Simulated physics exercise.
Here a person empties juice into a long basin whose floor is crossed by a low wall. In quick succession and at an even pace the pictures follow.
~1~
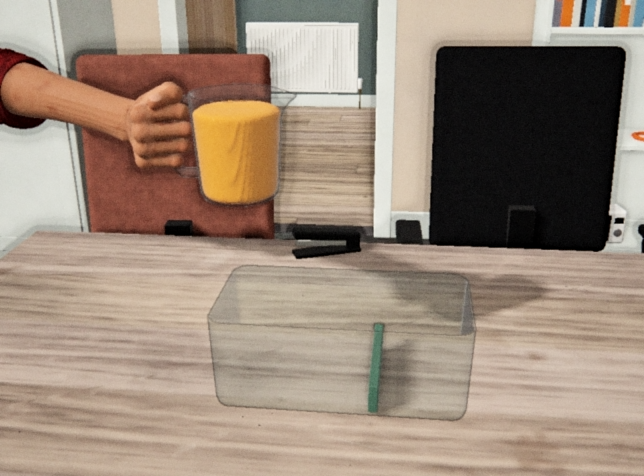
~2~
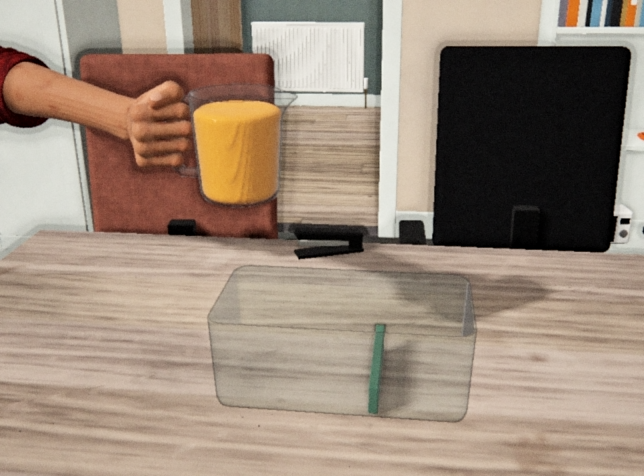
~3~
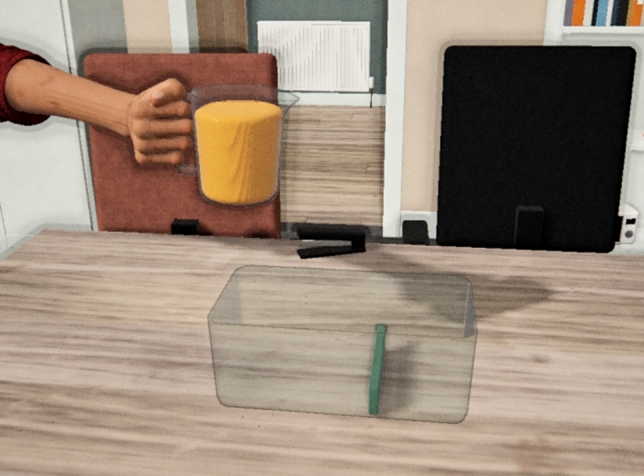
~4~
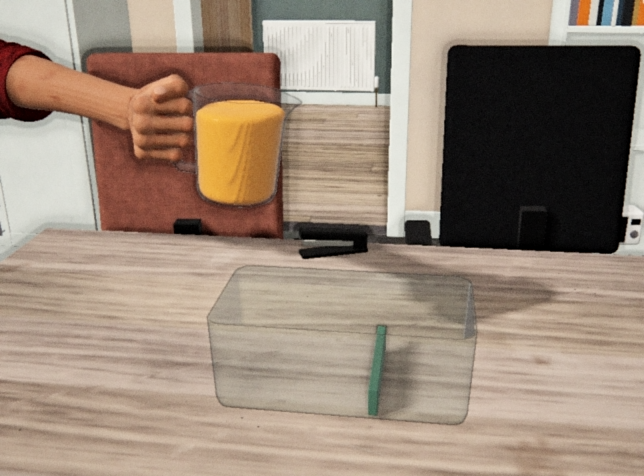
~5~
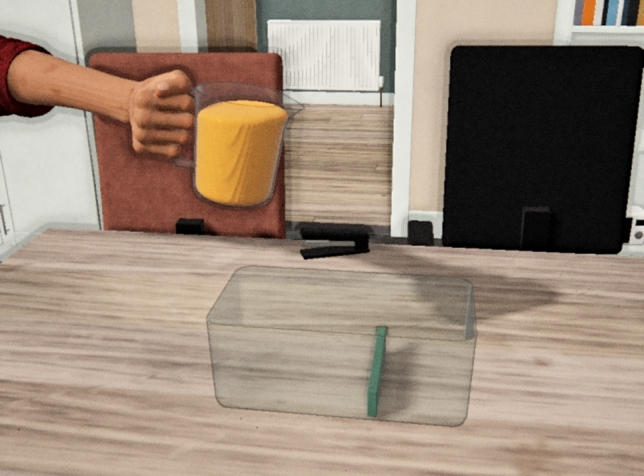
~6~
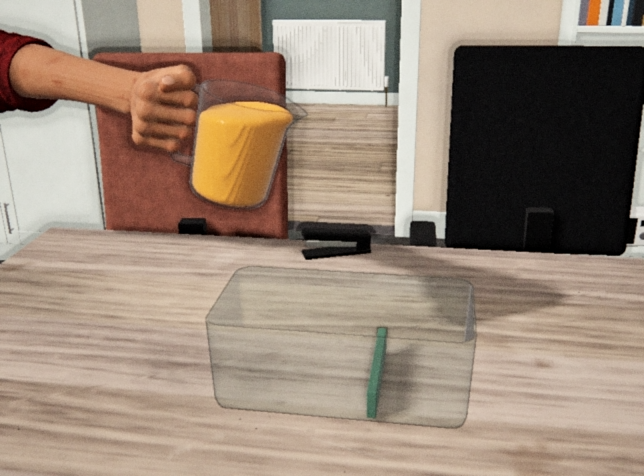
The clip shows a hand holding a clear jug of orange-yellow juice above a table, left of a long transparent basin with a low green wall inside; the jug stays nearly upright, then tilts slightly to the right.
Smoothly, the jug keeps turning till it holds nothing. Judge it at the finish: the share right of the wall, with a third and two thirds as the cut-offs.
At the finish, the right of the wall has a third to two thirds.
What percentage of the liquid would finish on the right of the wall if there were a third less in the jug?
Roughly 10 %.
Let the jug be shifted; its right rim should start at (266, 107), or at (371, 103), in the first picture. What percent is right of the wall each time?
First about 5, then 60 per cent.
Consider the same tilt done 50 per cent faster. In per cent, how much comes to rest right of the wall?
Share on the right: Some 35 percent.
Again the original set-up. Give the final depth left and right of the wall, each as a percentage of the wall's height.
40 left, 50 right, give or take.
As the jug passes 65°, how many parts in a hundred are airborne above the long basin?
Roughly 15 percent.
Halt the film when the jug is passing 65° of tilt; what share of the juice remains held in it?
Roughly 80 percent remains at that point.
A moment on, the jug is tipped part way and 80 per cent is still to pour, 2 is left of the wall and 1 right of it.
Next, the jug is tipped on its side and 34 per cent is still to pour, 14 is left of the wall and 27 right of it.
Then the jug is tipped on its side and 7 per cent is still to pour, 47 is left of the wall and 39 right of it.
Later the jug is tipped on its side and 1 per cent is still to pour, 56 is left of the wall and 41 right of it.
In the end 57 per cent lies left of the wall, 41 right of it and 1 outside.
